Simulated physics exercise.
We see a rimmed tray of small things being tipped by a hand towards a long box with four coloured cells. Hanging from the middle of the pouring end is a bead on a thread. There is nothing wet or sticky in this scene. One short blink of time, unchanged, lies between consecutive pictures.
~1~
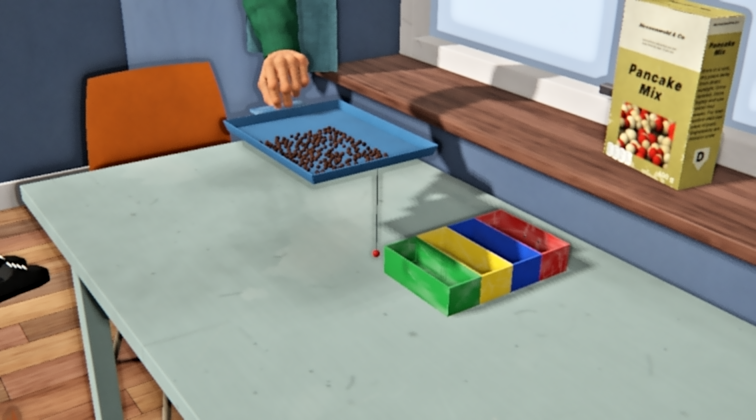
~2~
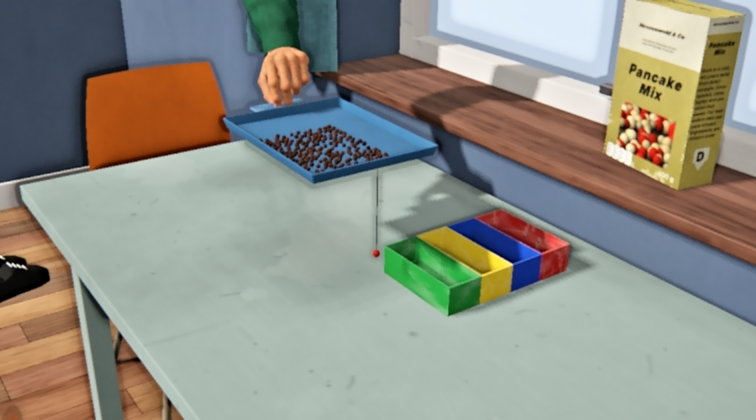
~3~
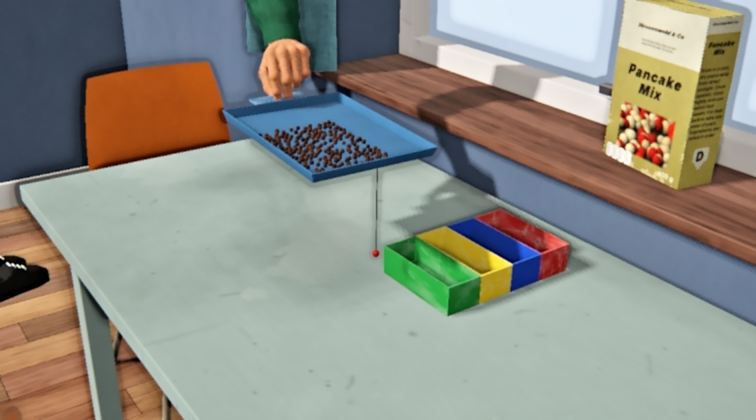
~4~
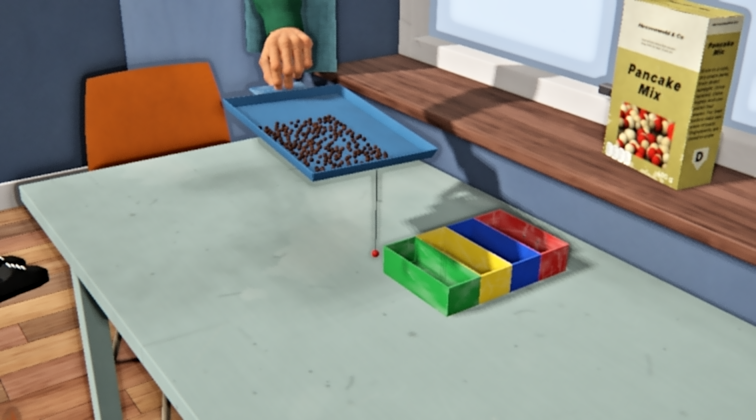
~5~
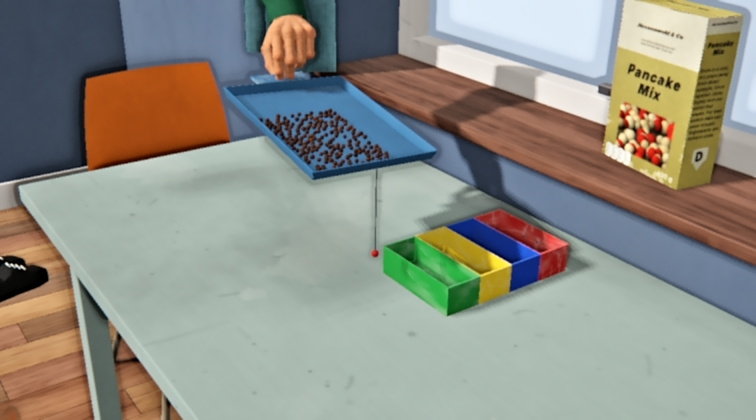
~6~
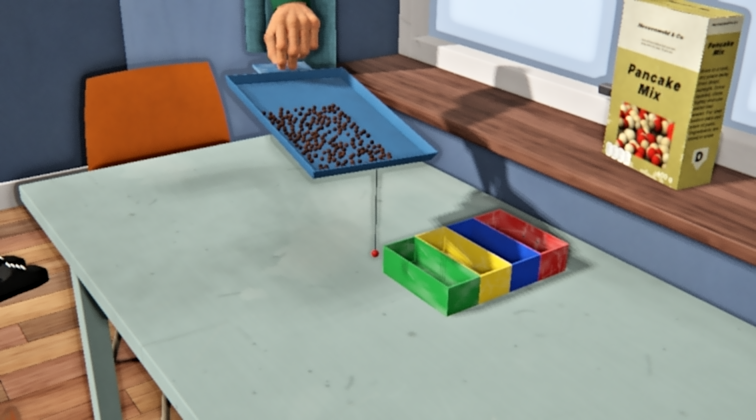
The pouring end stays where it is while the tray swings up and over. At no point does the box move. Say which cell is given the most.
The green cell is given the most.
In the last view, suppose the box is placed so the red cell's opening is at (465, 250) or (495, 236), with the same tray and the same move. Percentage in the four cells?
Trial 1 near 100 %, trial 2 near 90 %.
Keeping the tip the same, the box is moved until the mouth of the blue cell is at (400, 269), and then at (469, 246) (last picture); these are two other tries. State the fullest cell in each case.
One: That red cell. Two: The cell in yellow.
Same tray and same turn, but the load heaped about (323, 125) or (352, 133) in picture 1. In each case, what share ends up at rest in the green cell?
Close to 60 %, followed by close to 60 %.
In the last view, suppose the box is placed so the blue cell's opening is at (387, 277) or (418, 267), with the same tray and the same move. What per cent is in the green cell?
Trial 1 near 0 percent, trial 2 near 0 percent.
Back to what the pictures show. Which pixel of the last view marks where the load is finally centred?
Somewhere close to (433, 287) in the last picture.
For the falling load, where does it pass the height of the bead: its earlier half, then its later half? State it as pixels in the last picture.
About (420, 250) to begin with, then about (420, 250).
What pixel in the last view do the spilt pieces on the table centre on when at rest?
Middle in the last view: Roughly (405, 313).
Soon, tray tipped steeply; nearly all on the tray; a stray few in the green cell; a stray few in the yellow cell; a stray few falling or outside the box.
A while on, tray tipped past a quarter turn; a stray few on the tray; about a third in the green cell; a small part in the yellow cell; a stray few in the blue cell; about half falling or outside the box.
Towards the end, tray tipped past a quarter turn; about half in the green cell; about a quarter in the yellow cell; a stray few in the blue cell; about a third falling or outside the box.
Finally, tray tipped past a quarter turn; about half in the green cell; about a quarter in the yellow cell; a stray few in the blue cell; none in the red cell; about a third outside the box.
